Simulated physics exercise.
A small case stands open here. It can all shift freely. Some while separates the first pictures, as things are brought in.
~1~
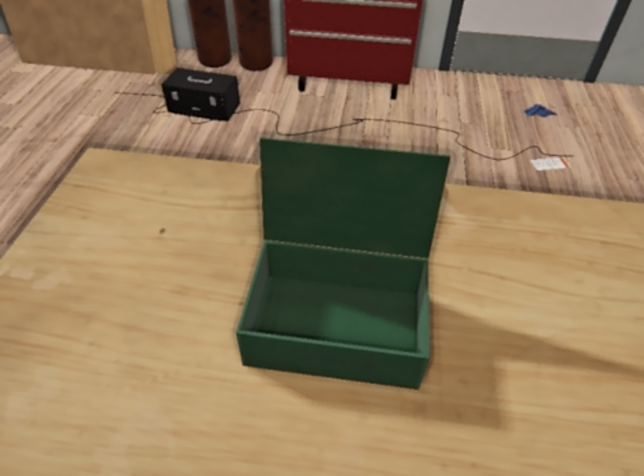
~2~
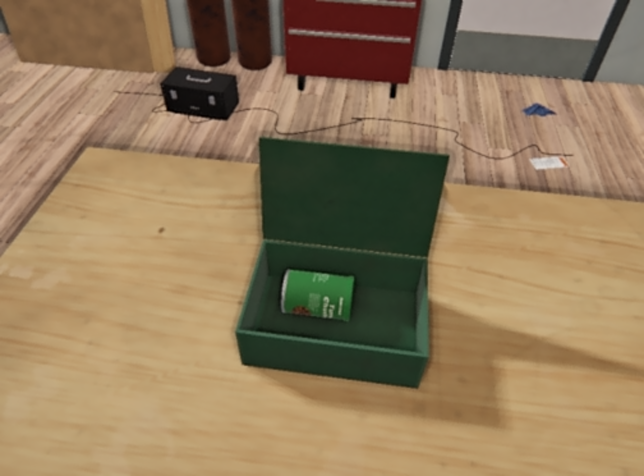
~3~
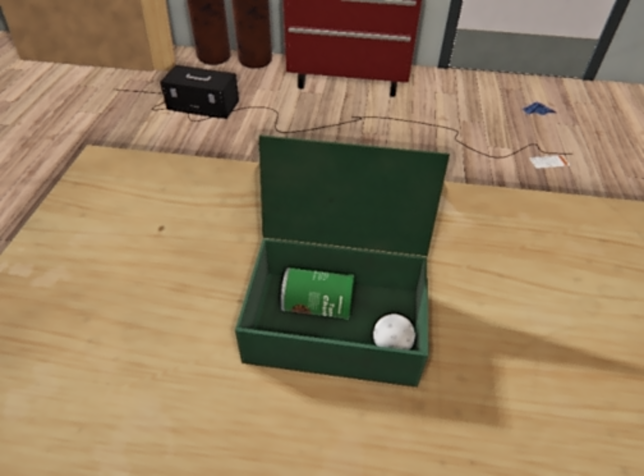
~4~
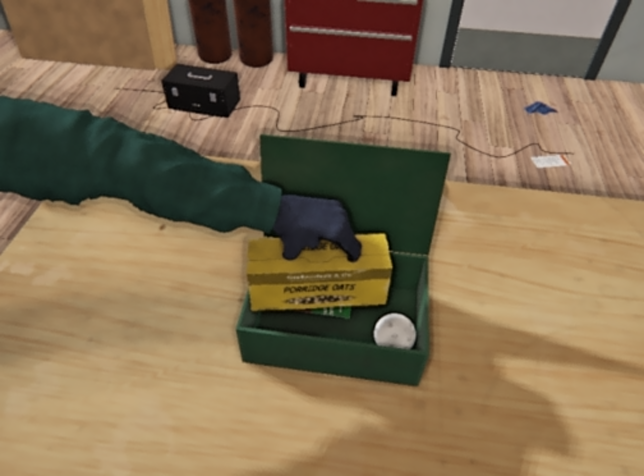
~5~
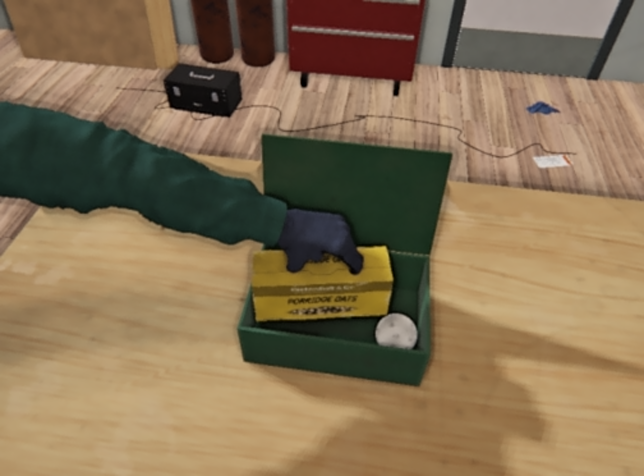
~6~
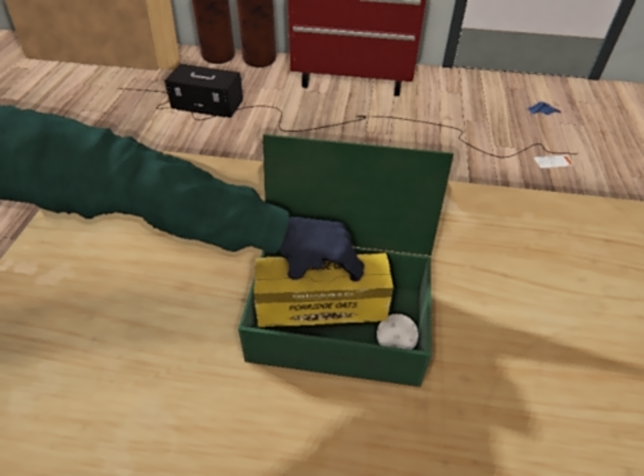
On a wooden tabletop, an open green case stands empty, then holds a green can and next a white ball at its right; a gloved hand reaches in from the left and lowers a yellow carton into the case, keeping hold.
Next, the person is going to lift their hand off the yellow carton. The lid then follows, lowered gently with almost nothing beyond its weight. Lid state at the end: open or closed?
Closed.
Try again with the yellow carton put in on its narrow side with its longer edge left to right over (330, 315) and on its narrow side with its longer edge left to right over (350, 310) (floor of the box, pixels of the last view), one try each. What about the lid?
First try: It closes; second try: It will not close.
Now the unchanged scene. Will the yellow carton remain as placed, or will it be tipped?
At the finish it holds its orientation.
Then, 0.40 s after the last picture, yellow carton tipped 25° from how it was near (314, 321); green tin rolled a little.
Then, 1.30 s after the last picture, lid 82° above the rim; yellow carton slid a little near (315, 317); white ball rolled a little; green tin rolled a little.
Then, 1.70 s after the last picture, lid 46° above the rim; yellow carton slid a little near (315, 317); white ball rolled a little; green tin rolled a little.
Then, 1.90 s after the last picture, lid 16° above the rim; yellow carton slid a little near (315, 317); white ball rolled a little; green tin rolled a little.
At rest, lid shut; moved from the start, yellow carton; the other 2 in place. Seen from the same camera at the end, yellow carton near (315, 317).
